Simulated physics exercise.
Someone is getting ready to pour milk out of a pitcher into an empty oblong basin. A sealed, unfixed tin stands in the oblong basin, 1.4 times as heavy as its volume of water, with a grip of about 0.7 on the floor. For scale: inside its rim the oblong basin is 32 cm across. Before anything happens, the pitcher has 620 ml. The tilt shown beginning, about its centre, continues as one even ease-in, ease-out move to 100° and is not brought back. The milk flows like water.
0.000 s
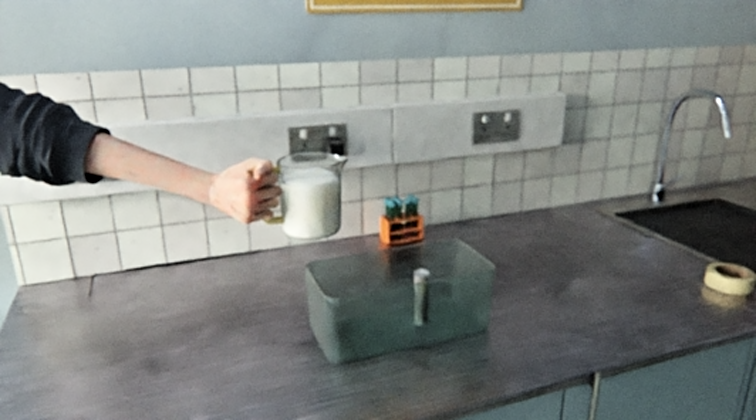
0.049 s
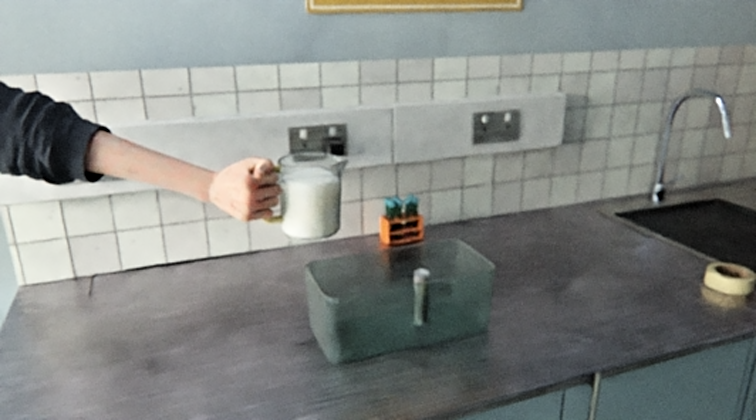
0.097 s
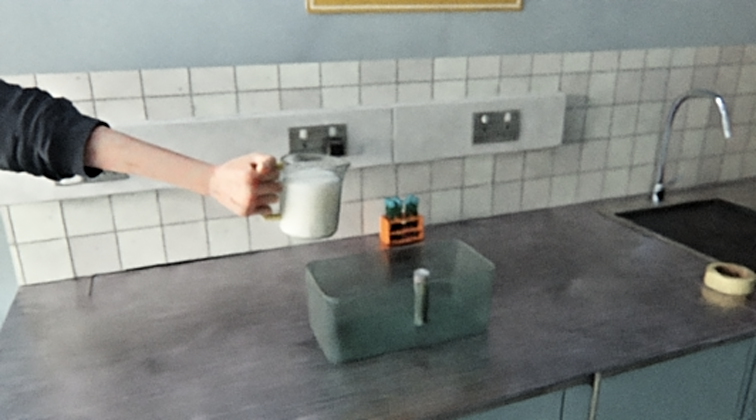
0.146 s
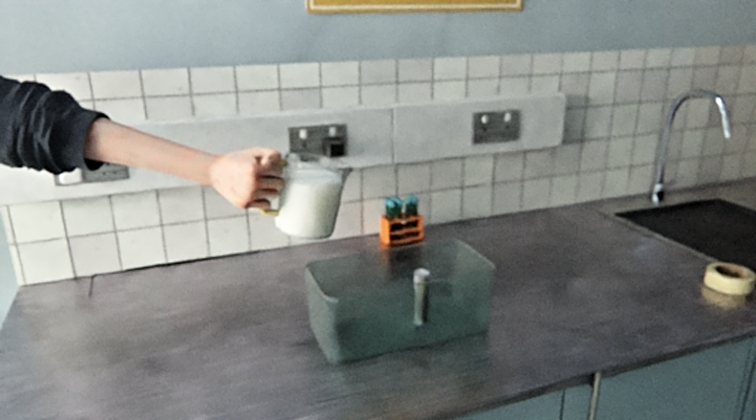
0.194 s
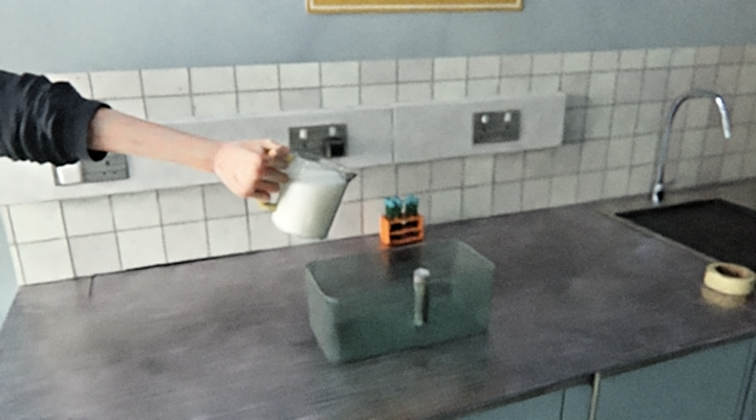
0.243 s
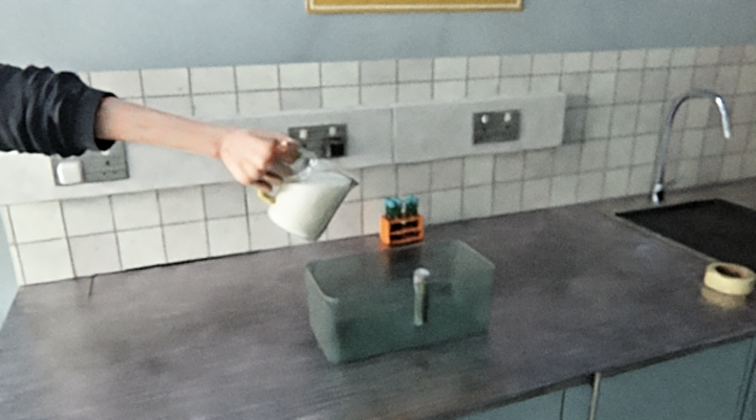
We see a hand holding a glass pitcher of milk above an empty oblong basin on a grey counter, at first almost still; the hand then tilts the pitcher steadily to the right, its milk shifting toward the rim.
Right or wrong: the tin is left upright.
Right.
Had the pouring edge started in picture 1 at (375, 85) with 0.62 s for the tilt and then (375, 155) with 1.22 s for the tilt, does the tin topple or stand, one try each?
First it stays on its base; then it tips over.
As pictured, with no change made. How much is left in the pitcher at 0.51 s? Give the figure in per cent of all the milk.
Some 66 per cent.
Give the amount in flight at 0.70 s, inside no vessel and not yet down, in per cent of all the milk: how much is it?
About 22 % of the total.
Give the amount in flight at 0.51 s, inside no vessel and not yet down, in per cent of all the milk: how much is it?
Close to 26 per cent, I'd say.
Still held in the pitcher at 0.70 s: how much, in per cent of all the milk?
Remaining share: Approx. 22 %.
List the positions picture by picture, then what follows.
In the first frame, it leans 0°; its right rim is at (347, 158); the milk meets the walls at (280, 179) and (337, 173); the oblong basin's rim runs from (314, 282) to (477, 254); the tin's top is at (422, 275).
In the second frame, it leans 2°; its right rim is at (348, 159); the milk meets the walls at (280, 179) and (337, 174).
In the third frame, it leans 6°; its right rim is at (350, 162); the milk meets the walls at (282, 179) and (338, 175).
In the fourth frame, it leans 13°; its right rim is at (354, 167); the milk meets the walls at (283, 180) and (341, 175).
In the fifth frame, it leans 22°; its right rim is at (357, 174); the milk meets the walls at (284, 184) and (346, 176).
In the sixth frame, it leans 33°; its right rim is at (359, 183); the milk meets the walls at (279, 191) and (352, 179).
After 0.51 s the tilt is 92° and 65 per cent is still to pour; the tin stands where it began.
After 0.70 s the tilt is 100° and 22 per cent is still to pour; the tin stands where it began.
After 0.90 s the tilt is 100° and 6 per cent is still to pour; the tin stands where it began.
After 1.12 s the tilt is 100° and 1 per cent is still to pour; the tin stands where it began.
In the end the tin stands where it began.
